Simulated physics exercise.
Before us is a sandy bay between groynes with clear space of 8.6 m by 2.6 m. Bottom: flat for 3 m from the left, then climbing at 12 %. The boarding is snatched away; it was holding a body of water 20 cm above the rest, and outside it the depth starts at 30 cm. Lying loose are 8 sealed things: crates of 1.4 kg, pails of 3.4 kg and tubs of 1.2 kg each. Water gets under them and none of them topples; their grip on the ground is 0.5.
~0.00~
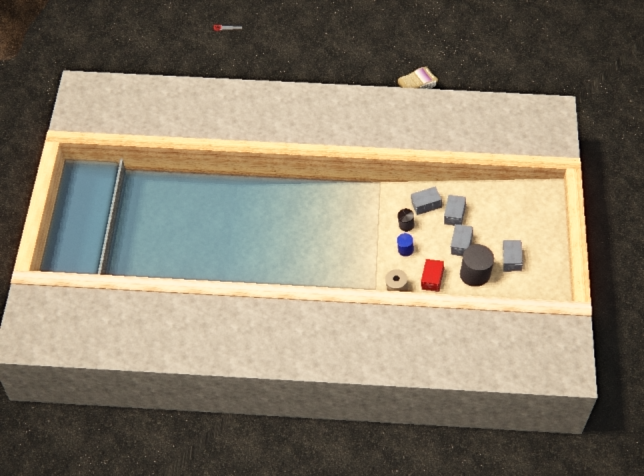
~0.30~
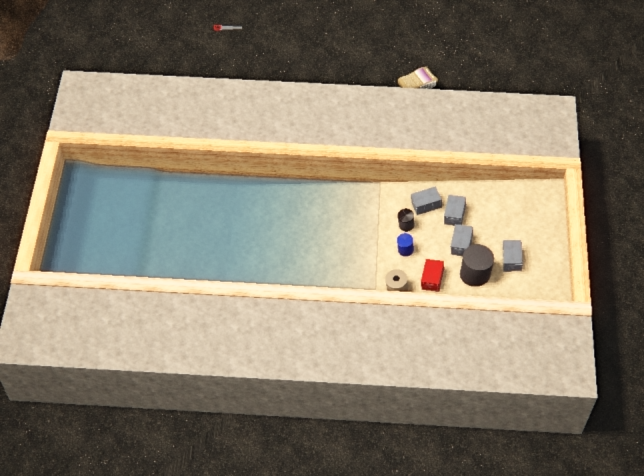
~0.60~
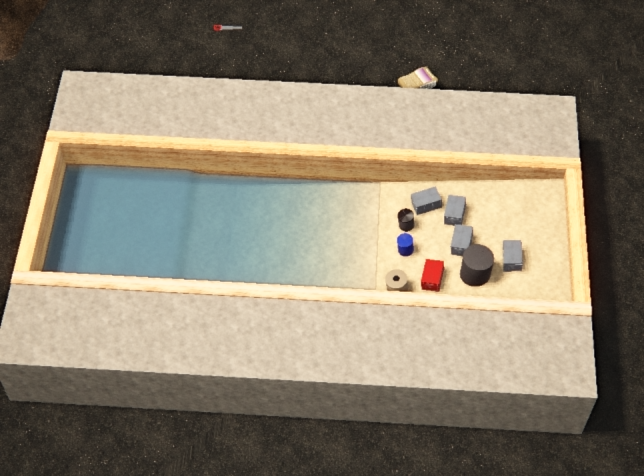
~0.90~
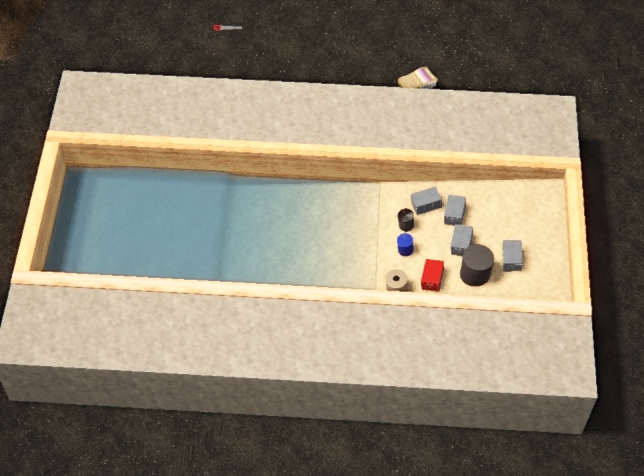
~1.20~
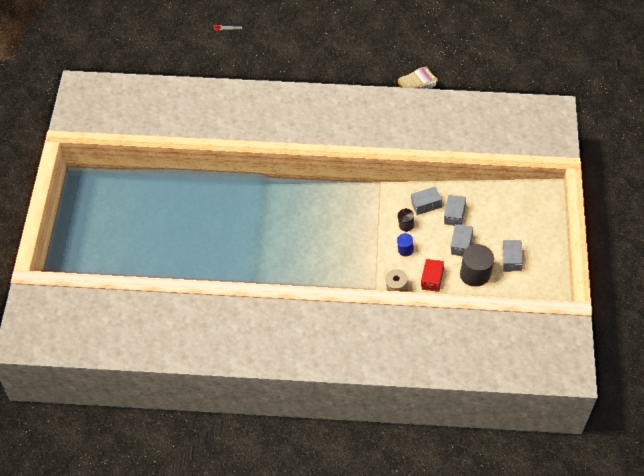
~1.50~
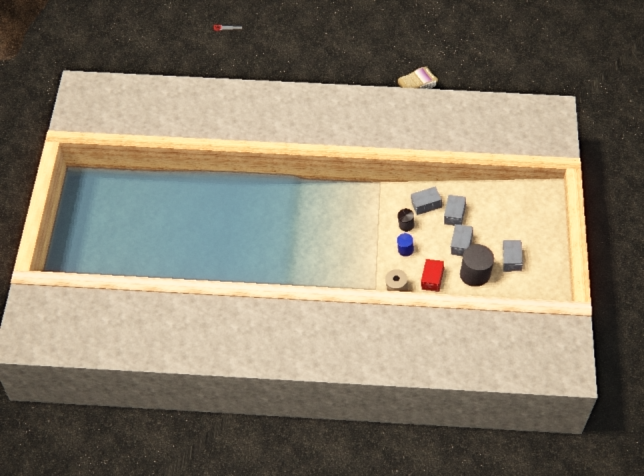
Blue water lies in the left part of a long, wood-edged sandy bay between pale stone banks, seen from high above by a still camera. On the dry sand at right sit a blue pail, a red crate, grey blocks and dark round containers. The thin upright board at far left vanishes, and a low, darker step of water slides rightward into the pale shallows while every object stays still.
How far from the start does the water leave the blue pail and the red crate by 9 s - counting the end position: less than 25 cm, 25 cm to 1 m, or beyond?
My prediction: I expect the blue pail to go a quarter to one metre, I expect the red crate to go over a metre.
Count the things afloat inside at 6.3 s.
Just then, the number is 4.
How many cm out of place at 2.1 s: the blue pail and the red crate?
About 0 and 0 cm by then.
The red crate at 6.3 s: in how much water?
I'd put it at about 11 cm.
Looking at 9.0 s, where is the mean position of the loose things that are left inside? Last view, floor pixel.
They're centred close to (381, 246).
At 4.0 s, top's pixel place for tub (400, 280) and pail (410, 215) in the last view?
First one near (428, 283), second near (447, 217).
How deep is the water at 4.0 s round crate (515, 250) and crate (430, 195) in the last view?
Close to 0 and 5 centimetres.
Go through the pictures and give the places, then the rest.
The blue pail at (407, 240) rests on the ground; the red crate at (434, 271), on the bottom; water covers 14.2 m2; 0 of 8 have shifted, in the first picture.
The blue pail at (407, 240) rests on the ground; the red crate at (434, 271), on the bottom; water covers 14.2 m2; 0 of 8 have shifted, in the second picture.
The blue pail at (407, 240), on the bottom; the red crate at (434, 271) rests on the ground; water covers 14.2 m2; 0 of 8 have shifted, in the third picture.
The blue pail at (407, 240), on the bottom; the red crate at (434, 271), on the bottom; 14.2 m2 under water; 0 of 8 have shifted, in the fourth picture.
The blue pail at (407, 240), on the bottom; the red crate at (434, 271) rests on the ground; 14.2 m2 under water; 0 of 8 have shifted, in the fifth picture.
The blue pail at (407, 240), on the bottom; the red crate at (434, 271) rests on the ground; 14.2 m2 under water; 0 of 8 have shifted, in the sixth picture.
After 2.1 s the blue pail is near (407, 240), 0.0 m from its start, aground; the red crate is near (434, 271), 0.0 m from its start, aground; 0 afloat.
After 4.0 s the blue pail is near (446, 240), 0.6 m from its start, aground; the red crate is near (452, 276), 0.3 m from its start, afloat; 3 afloat.
After 6.3 s the blue pail is near (438, 240), 0.5 m from its start, aground; the red crate is near (318, 273), 1.9 m from its start, afloat; 4 afloat.
After 9.0 s the blue pail is near (438, 240), 0.5 m from its start, aground; the red crate is near (282, 264), 2.5 m from its start, afloat; 4 afloat.
